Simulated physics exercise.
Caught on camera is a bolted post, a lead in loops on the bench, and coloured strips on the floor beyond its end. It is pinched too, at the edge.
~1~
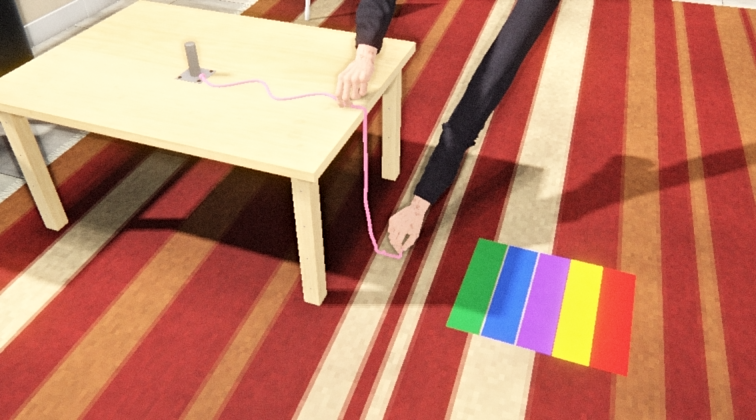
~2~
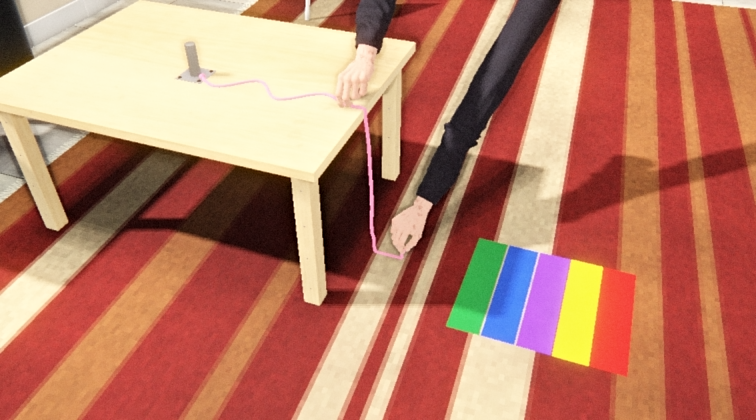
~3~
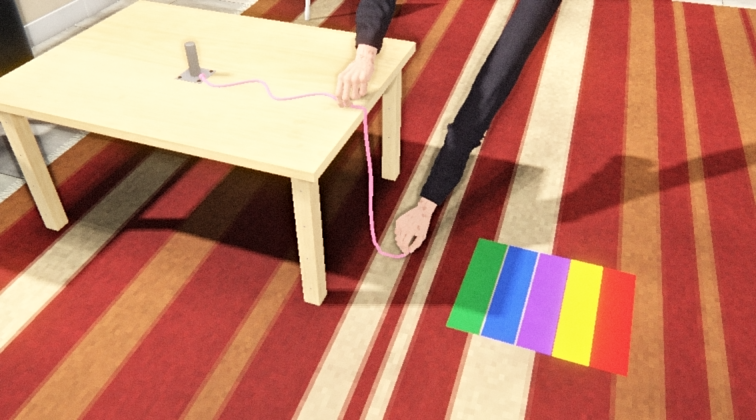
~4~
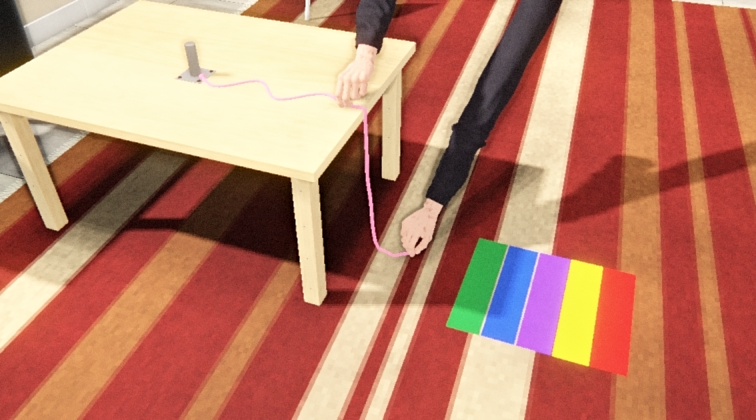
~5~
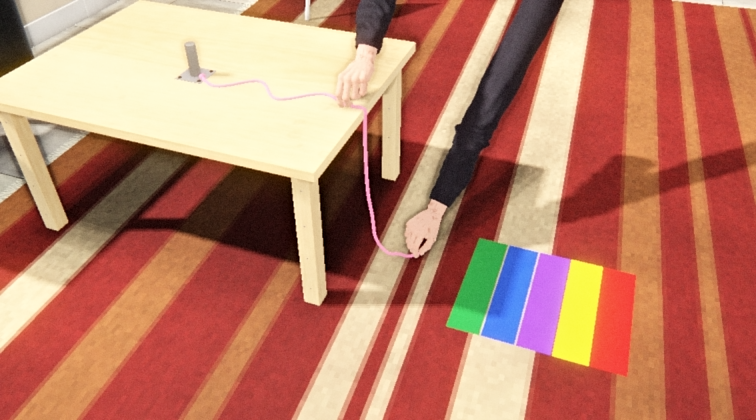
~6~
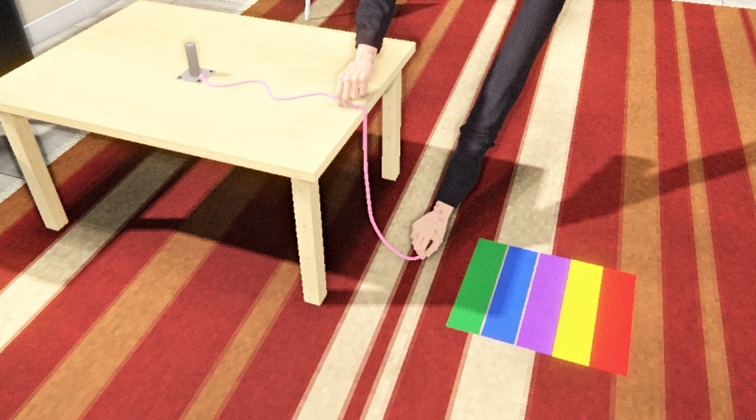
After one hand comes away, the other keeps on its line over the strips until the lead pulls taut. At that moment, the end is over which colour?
Over purple.
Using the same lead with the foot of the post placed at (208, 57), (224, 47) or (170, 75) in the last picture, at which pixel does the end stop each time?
Going through the tries, you get (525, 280), then (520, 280), then (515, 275).
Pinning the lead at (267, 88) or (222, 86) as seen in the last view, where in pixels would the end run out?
In order of the tries, it's near (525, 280) and near (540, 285).
A little later, end near (481, 269); over green.
Next, end near (522, 279); over blue.
When it is tight, end near (547, 286); over purple. The end stops over the purple strip.
